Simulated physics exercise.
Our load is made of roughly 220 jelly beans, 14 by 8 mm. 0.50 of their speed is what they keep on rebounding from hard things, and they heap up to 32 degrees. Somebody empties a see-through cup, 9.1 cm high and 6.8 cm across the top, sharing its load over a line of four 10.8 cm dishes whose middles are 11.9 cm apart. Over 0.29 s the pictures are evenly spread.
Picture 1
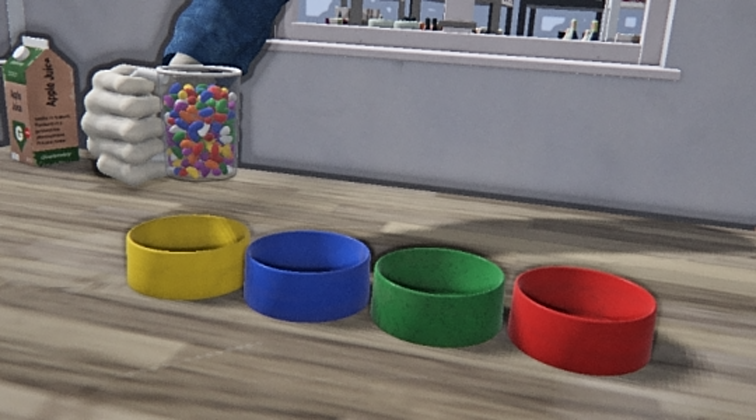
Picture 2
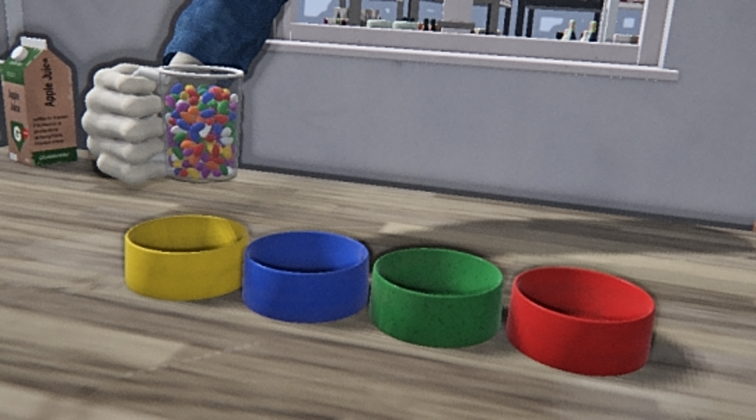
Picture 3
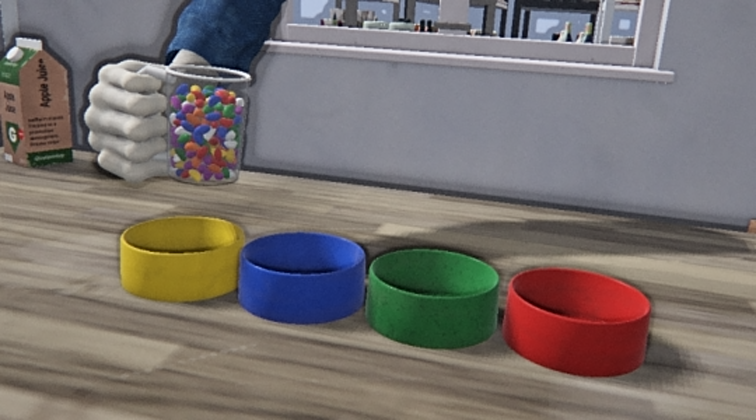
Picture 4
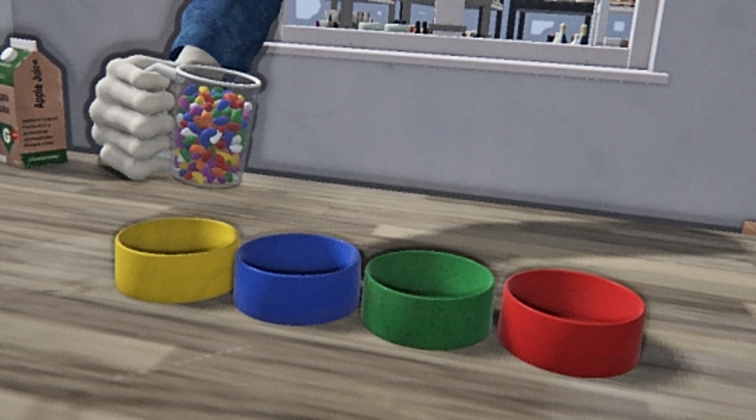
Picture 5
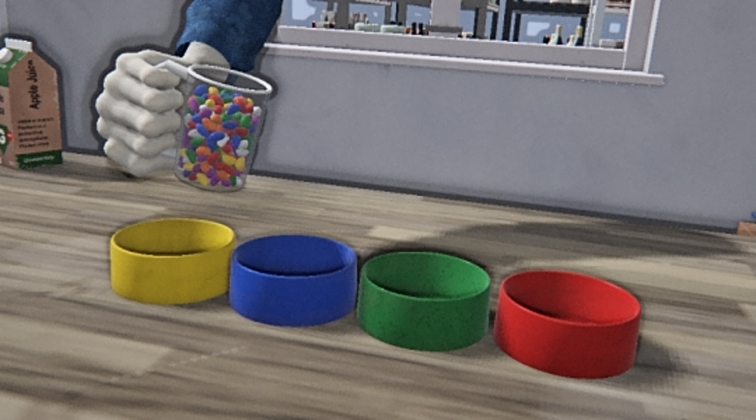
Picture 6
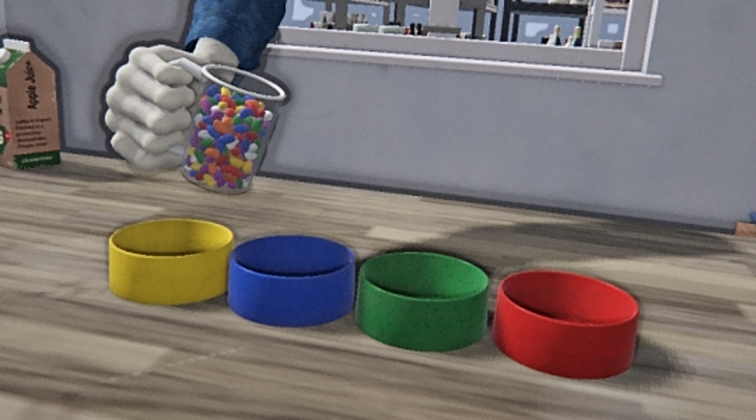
We see a pale hand in a blue sleeve holding a clear cup of colourful jelly beans behind yellow, blue, green and red dishes, moving it slightly to the right while gradually tilting it rightward.
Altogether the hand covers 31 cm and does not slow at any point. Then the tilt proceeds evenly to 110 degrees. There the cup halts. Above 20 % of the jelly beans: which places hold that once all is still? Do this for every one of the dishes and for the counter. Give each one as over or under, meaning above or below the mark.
Red dish: Over, blue dish: Under, green dish: Under, yellow dish: Under, counter: Under.
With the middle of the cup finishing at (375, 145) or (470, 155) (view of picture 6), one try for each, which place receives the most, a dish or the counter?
Try 1 - green; try 2 - red.
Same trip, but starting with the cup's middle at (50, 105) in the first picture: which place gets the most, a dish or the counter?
Largest amount ends at green.
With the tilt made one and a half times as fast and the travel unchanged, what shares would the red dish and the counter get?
That gives red 60 with 10 for the counter.
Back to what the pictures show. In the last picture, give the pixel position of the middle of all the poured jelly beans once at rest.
Estimated resting centre: Around (585, 328).
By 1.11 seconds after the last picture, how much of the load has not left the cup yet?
That would be some 90 per cent.
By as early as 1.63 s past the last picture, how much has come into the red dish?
About 75 per cent by then.
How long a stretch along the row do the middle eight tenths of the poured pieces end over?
That stretch comes to around 7 cm.
Then, 0.67 s after the last picture, tilt 68 degrees; cup holds 100 %.
Then, 1.11 s after the last picture, tilt 102 degrees; cup holds 90 %, red 10 %.
Then, 1.63 s after the last picture, tilt 110 degrees; cup holds 15 %, red 75 %.
In the end, red 90 %, blue 0 %, green 0 %, yellow 0 %, counter 10 %.
